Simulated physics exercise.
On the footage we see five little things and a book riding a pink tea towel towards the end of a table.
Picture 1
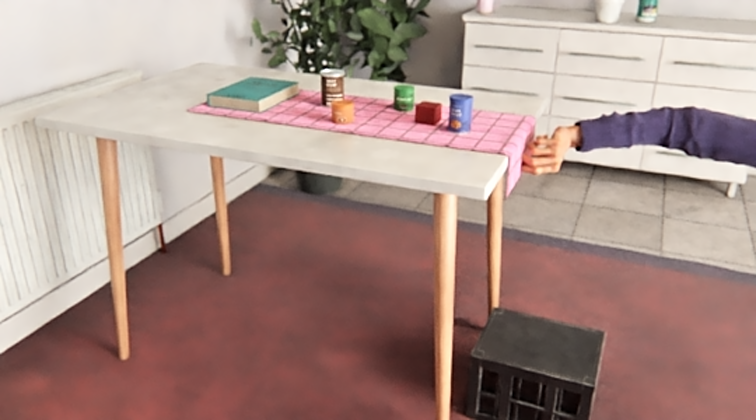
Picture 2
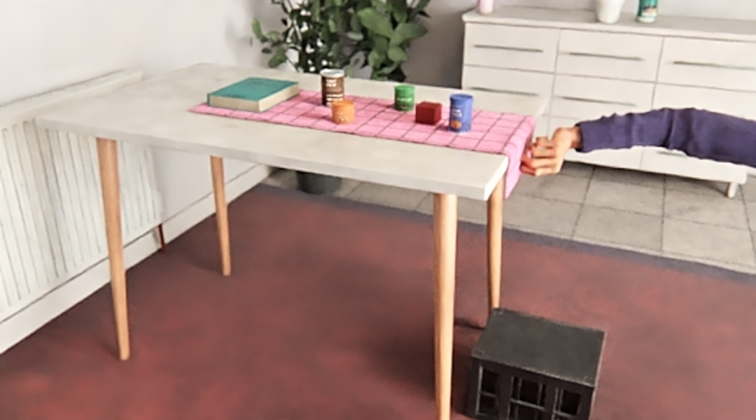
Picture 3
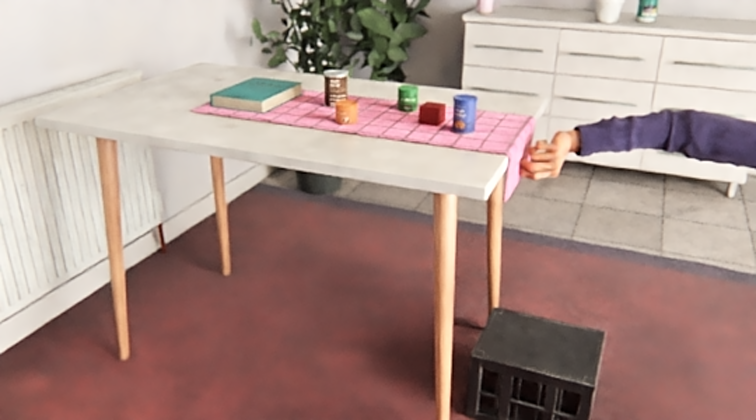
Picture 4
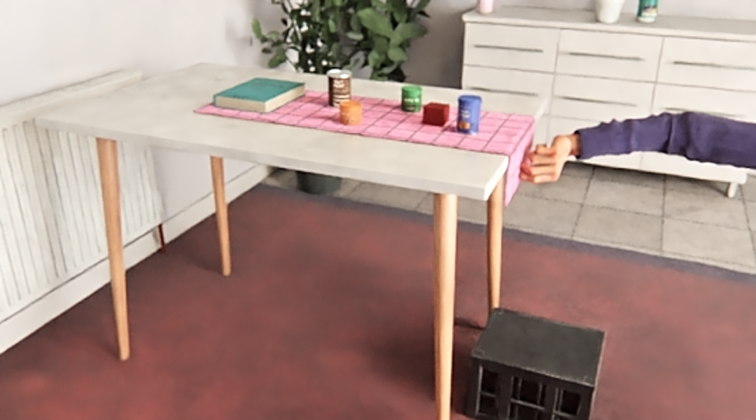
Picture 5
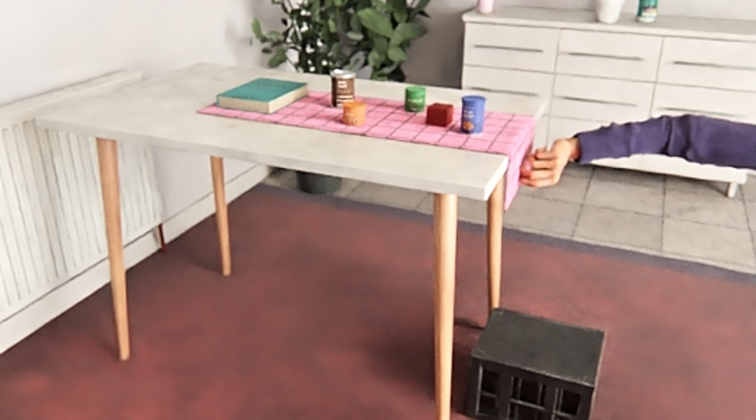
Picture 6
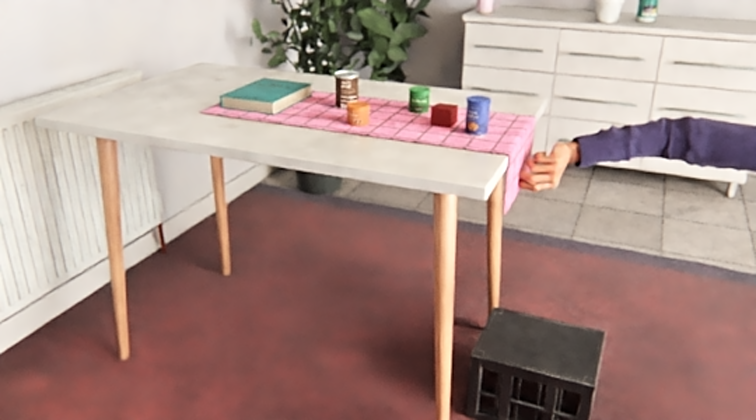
In a room with a dark red floor, a hand in a purple sleeve grips the end of a pink checked cloth on a pale table. The cloth slides slowly a short way right, carrying a teal book, four small containers and a red cube, while its hem hangs slightly lower above a black crate.
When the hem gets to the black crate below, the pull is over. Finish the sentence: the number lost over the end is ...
The number lost over the end is four.
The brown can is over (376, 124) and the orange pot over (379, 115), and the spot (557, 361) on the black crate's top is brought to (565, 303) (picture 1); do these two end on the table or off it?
As for the brown can, it stays in place; as for the orange pot, it stays in place.
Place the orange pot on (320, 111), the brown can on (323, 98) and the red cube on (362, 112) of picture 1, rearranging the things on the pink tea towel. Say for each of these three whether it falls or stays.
Here's what happens: The orange pot remains aboard, the brown can remains aboard, the red cube leaves its perch.
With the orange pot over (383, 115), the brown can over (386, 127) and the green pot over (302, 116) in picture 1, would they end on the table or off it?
As for the orange pot, it goes off; the brown can goes off; the green pot stays aboard.
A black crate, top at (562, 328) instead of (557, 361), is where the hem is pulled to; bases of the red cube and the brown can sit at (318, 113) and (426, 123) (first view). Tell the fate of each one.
Red cube stays, brown can is gone.
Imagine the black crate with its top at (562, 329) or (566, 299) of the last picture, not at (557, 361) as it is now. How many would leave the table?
Respectively 3 and 2.
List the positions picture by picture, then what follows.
Hem (506, 199); blue can (462, 96); red cube (429, 104); green pot (404, 87); orange pot (342, 102); brown can (332, 72); top of the crate (557, 361), in the first frame.
Hem (505, 200); blue can (462, 96), in the second frame.
Hem (504, 203); red cube (433, 105), in the third frame.
Hem (506, 208); green pot (412, 88); top of the crate (557, 361), in the fourth frame.
Hem (505, 212); orange pot (354, 104), in the fifth frame.
Hem (504, 216); blue can (479, 98); red cube (445, 106); green pot (419, 89); orange pot (358, 104); brown can (347, 74), in the sixth frame.
Soon after, hem near (514, 255); blue can gone.
Then, hem near (510, 321); blue can, red cube and green pot gone.
At rest, hem on the crate; blue can, red cube, green pot and orange pot gone. The answer is four.
